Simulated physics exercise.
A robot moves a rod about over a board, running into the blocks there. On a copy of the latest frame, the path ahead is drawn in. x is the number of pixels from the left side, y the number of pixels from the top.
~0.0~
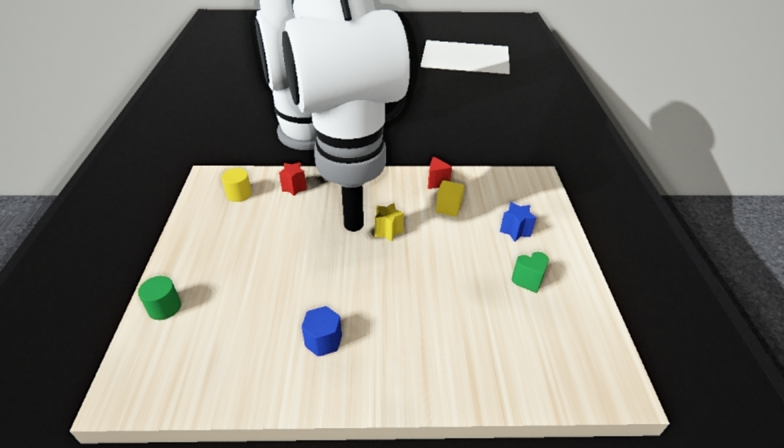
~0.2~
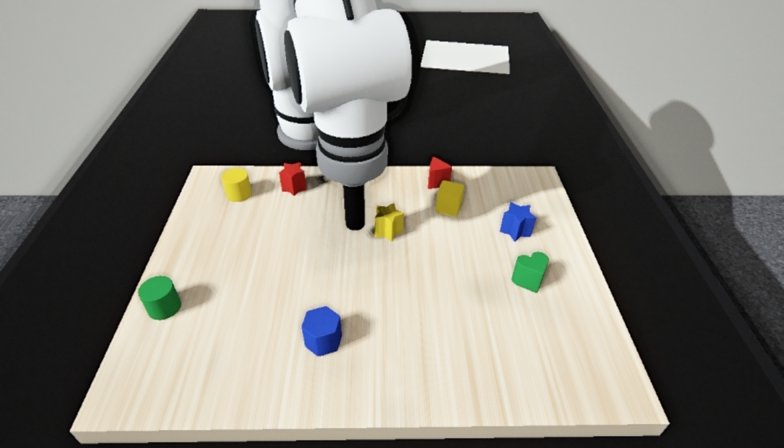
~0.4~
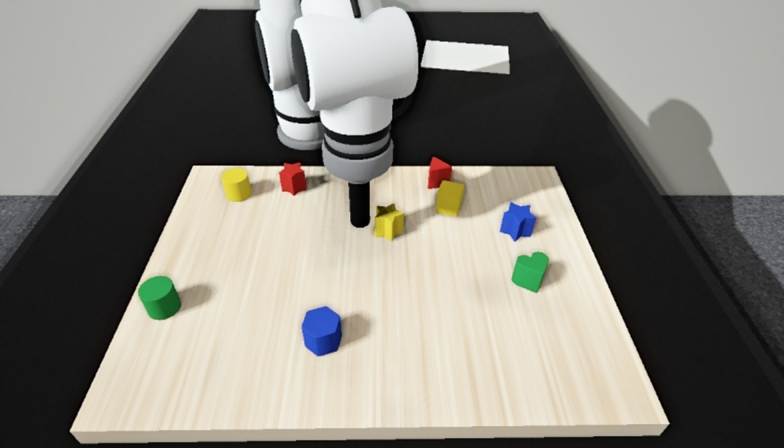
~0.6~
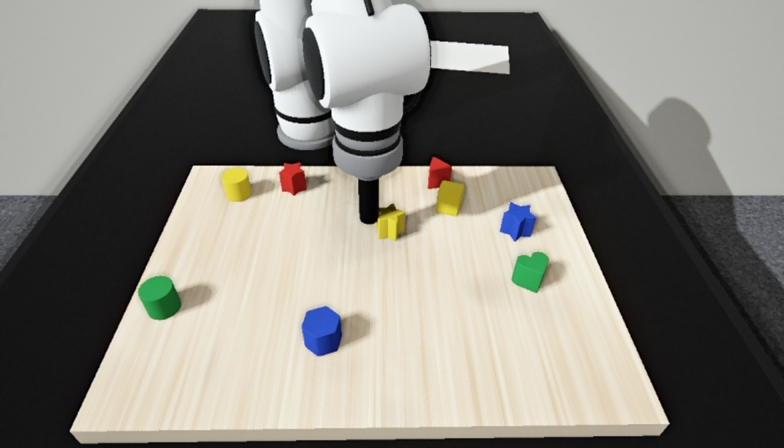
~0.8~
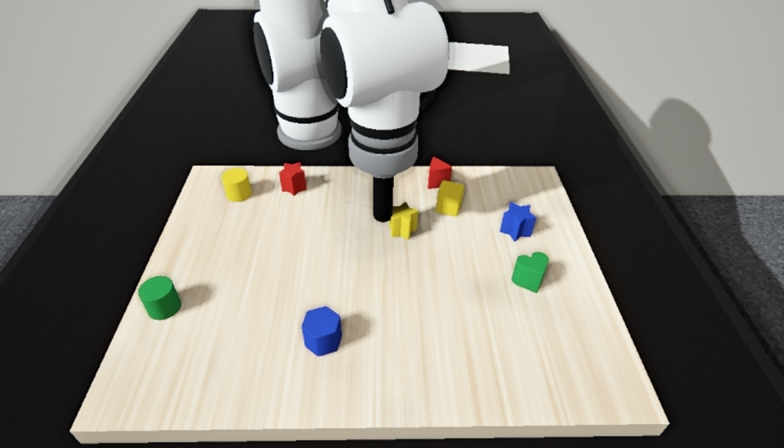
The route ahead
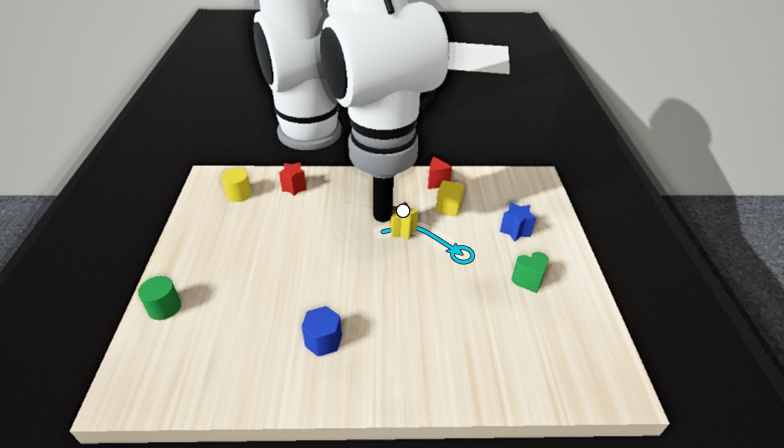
In the video, a robot arm holds a black rod over a wooden board scattered with red, yellow, blue and green blocks. The rod moves slowly to the right, meets the yellow star and pushes it slightly to the right.
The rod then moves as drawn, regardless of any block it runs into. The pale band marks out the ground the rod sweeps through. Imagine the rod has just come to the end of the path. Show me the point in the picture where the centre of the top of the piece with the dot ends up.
Put as a pixel place, it's (456, 212).
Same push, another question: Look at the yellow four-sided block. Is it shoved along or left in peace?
It will be resting on its spot.
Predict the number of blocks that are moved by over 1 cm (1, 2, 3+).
Here I'd predict a lone block moving more than 1 cm.
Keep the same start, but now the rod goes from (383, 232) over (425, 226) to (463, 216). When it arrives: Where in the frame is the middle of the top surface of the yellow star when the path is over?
The centre of its top will be at (485, 203).
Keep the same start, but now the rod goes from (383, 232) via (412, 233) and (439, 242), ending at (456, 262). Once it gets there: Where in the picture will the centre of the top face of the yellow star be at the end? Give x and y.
My estimate: (452, 212).
The drawn path runs from (383, 232) over (412, 227) and (438, 239) to (463, 255); the dot is on the yellow star.
The first path, step by step. One third of the way, rod at (413, 213); yellow star at (433, 207).
Two thirds of the way, rod at (440, 225); yellow star at (454, 211), turned 35° anticlockwise.
At the end, rod at (465, 240); yellow star at (456, 212), turned 55° anticlockwise; yellow four-sided block not moved.
